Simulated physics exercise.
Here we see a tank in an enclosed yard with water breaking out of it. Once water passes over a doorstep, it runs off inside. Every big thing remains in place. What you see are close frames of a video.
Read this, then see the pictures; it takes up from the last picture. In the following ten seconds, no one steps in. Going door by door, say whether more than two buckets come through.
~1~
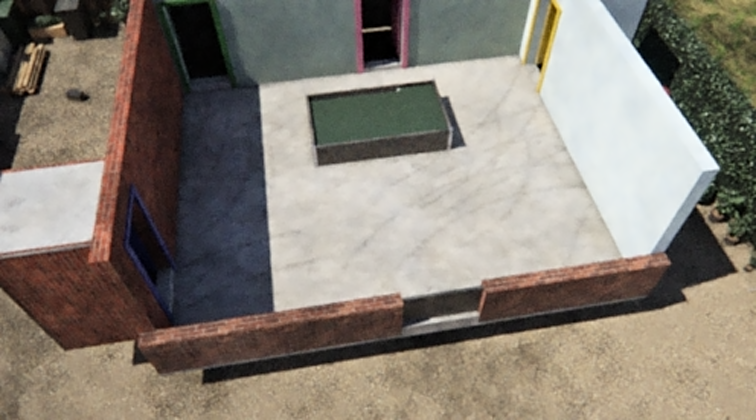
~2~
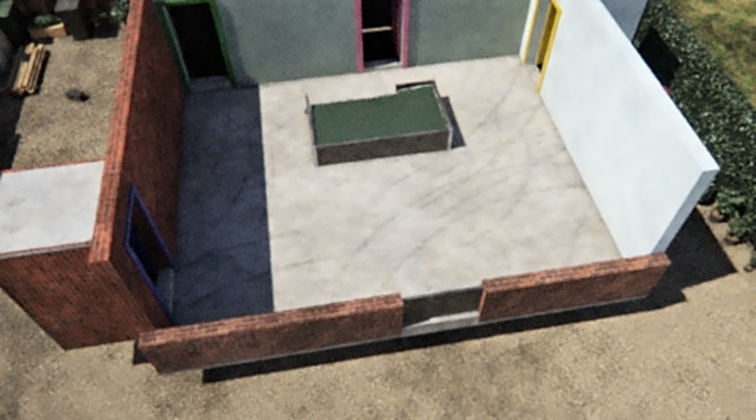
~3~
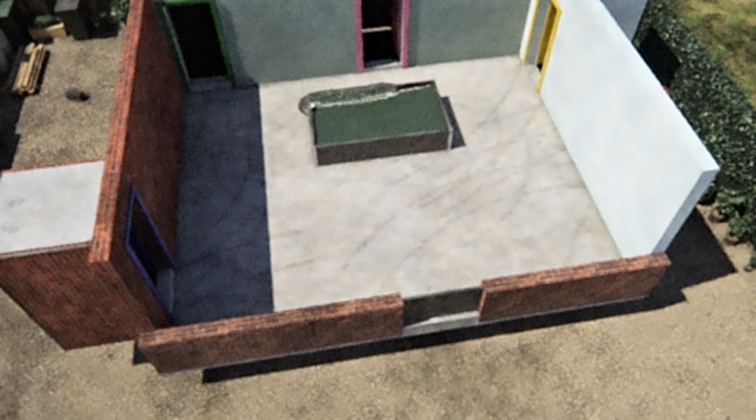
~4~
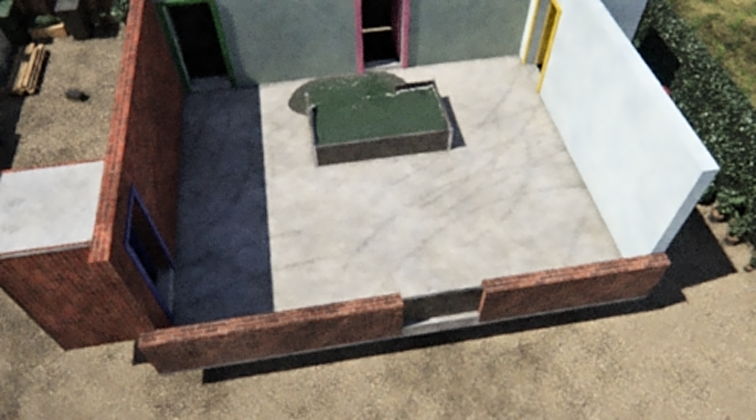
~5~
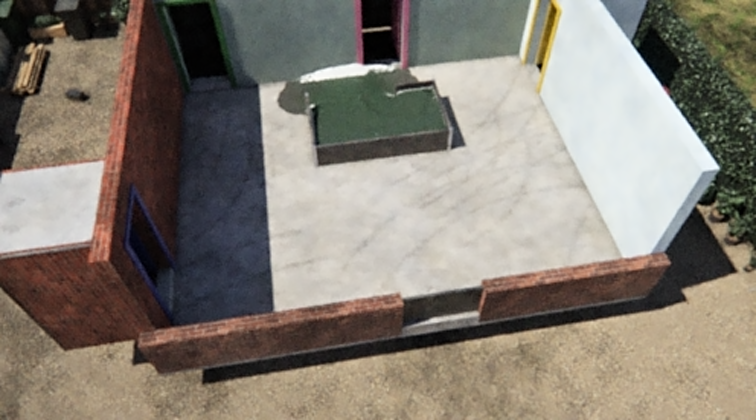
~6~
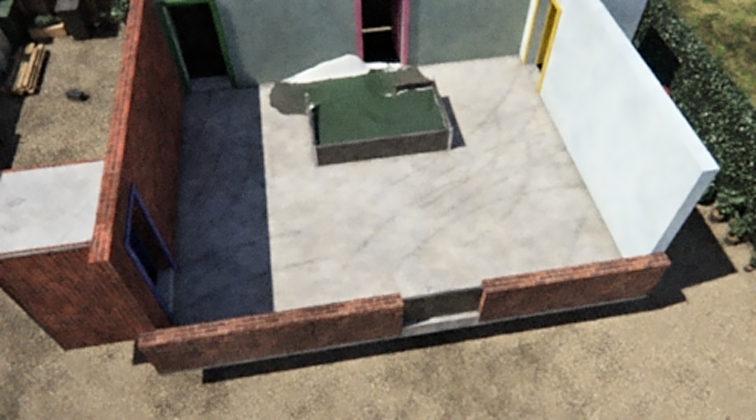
At the end, the pink door is going to overshoot the allowance; the green door is going to stay inside the allowance; the blue door is going to stay inside the allowance; the yellow door is going to overshoot the allowance.
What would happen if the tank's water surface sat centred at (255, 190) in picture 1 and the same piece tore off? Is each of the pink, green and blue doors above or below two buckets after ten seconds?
Going door by door, the pink door comes in under, then the green door breaks the limit, then the blue door comes in under.
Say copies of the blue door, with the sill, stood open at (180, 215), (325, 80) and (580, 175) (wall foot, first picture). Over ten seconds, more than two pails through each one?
Taking them as listed, the first doesn't reach the limit, the second gets past the limit and the third doesn't reach the limit.
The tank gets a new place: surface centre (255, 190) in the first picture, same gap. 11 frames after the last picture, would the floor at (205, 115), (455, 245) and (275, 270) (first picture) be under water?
Points in order: Inundated; not reached; not reached.
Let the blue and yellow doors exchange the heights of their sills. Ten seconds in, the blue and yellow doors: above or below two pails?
Looking at blue first, it remains below the limit, but yellow remains below the limit.
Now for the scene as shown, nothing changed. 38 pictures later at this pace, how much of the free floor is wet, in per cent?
By my count, 60 percent.
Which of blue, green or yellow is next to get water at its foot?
The answer here is the green one.
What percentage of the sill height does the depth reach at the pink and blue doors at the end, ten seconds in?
Approx. 50 % then 20 %.
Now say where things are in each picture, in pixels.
Still water in the tank at (377, 115), in the first picture.
The front is at a hidden place, out from the gap on the tank's far side, in the second picture.
The front is at a hidden place, out from the gap on the tank's far side, in the third picture.
The front is at (396, 79), out from the gap on the tank's far side, in the fourth picture.
The front is at (404, 71), out from the gap on the tank's far side, in the fifth picture.
The front is at (414, 68), out from the gap on the tank's far side, in the sixth picture.
A moment on, water covers 10 % of the floor; the pink door over two buckets in, the green door not reached, the blue door not reached, the yellow door not reached.
Next, water covers 20 % of the floor; the pink door far over two buckets in, the green door wet at the sill, nothing in, the blue door not reached, the yellow door not reached.
Then, water covers 30 % of the floor; the pink door far over two buckets in, the green door under two buckets in, the blue door not reached, the yellow door over two buckets in.
Later, water covers 60 % of the floor; the pink door far over two buckets in, the green door under two buckets in, the blue door wet at the sill, nothing in, the yellow door far over two buckets in.
In the end, water covers 90 % of the floor; the pink door far over two buckets in, the green door under two buckets in, the blue door wet at the sill, nothing in, the yellow door far over two buckets in.
